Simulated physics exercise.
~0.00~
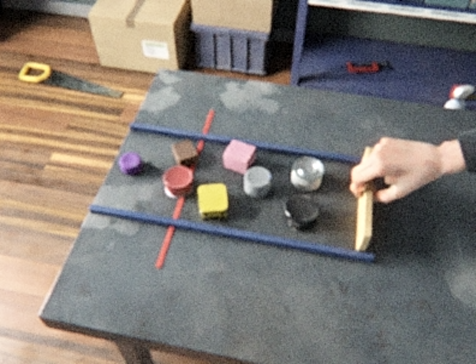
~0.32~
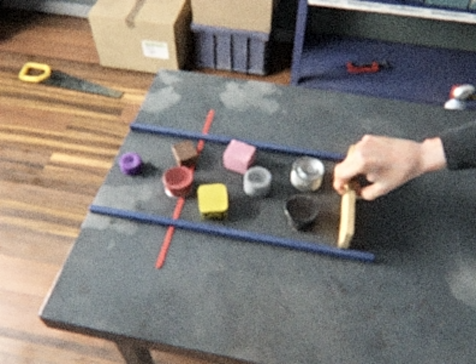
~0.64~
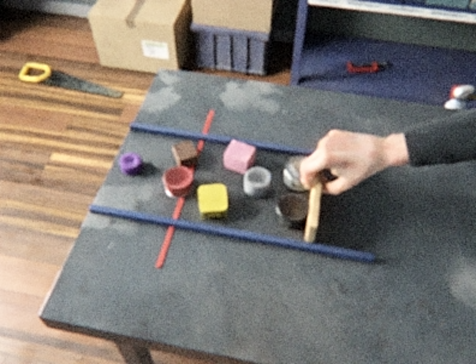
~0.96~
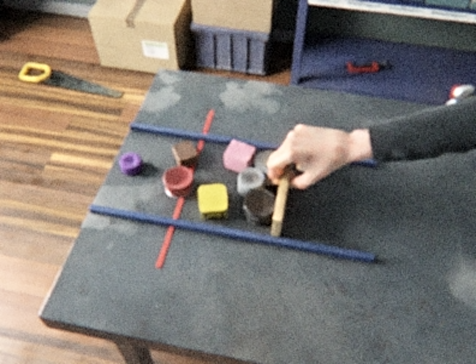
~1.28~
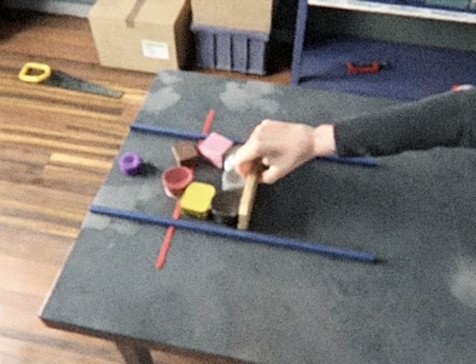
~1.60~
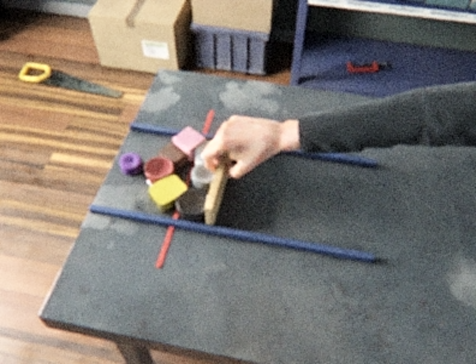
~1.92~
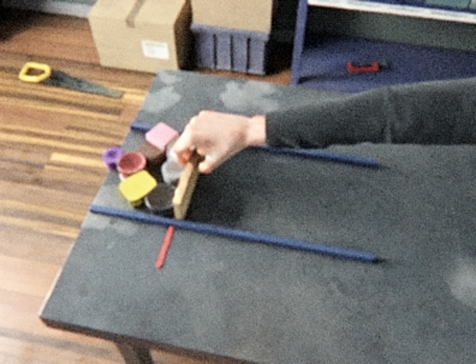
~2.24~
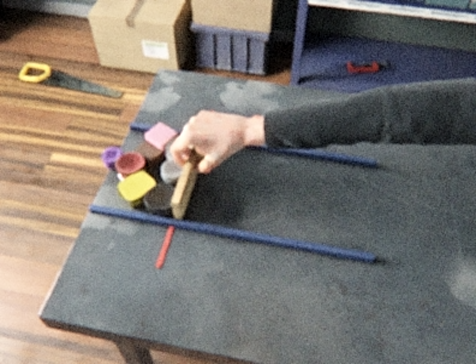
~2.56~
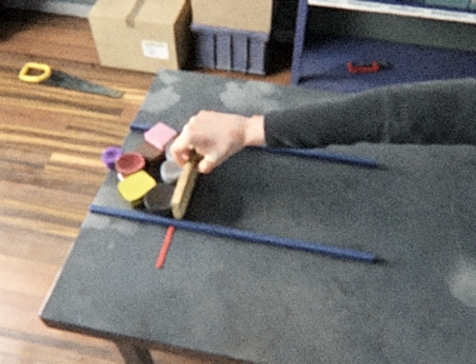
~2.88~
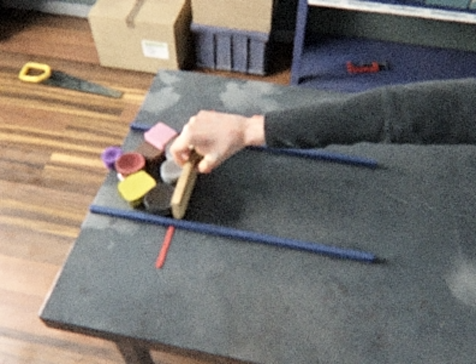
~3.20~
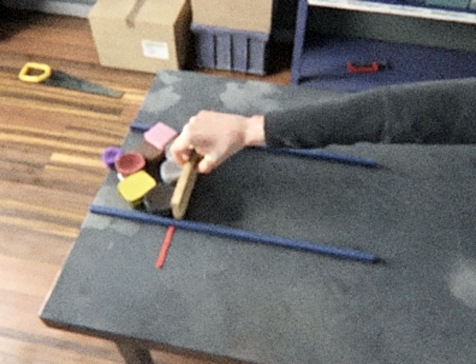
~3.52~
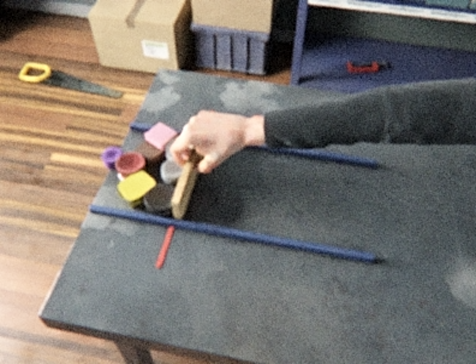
A hand in a dark sleeve holds a small wooden board upright at the right of a dark tabletop, seen from above at an angle. Between two blue strips sit a black tub, a clear or whitish tin, a grey lid, a pink block, a yellow piece, a red tin, a brown block and a purple lid, with red tape crossing toward the left. The board slides left, gathering the black tub and tin, then the grey lid and pink block. The cluster bunches up and moves past the tape toward the table's left edge. The board stops near the tape and stays still, with everything remaining on the table.
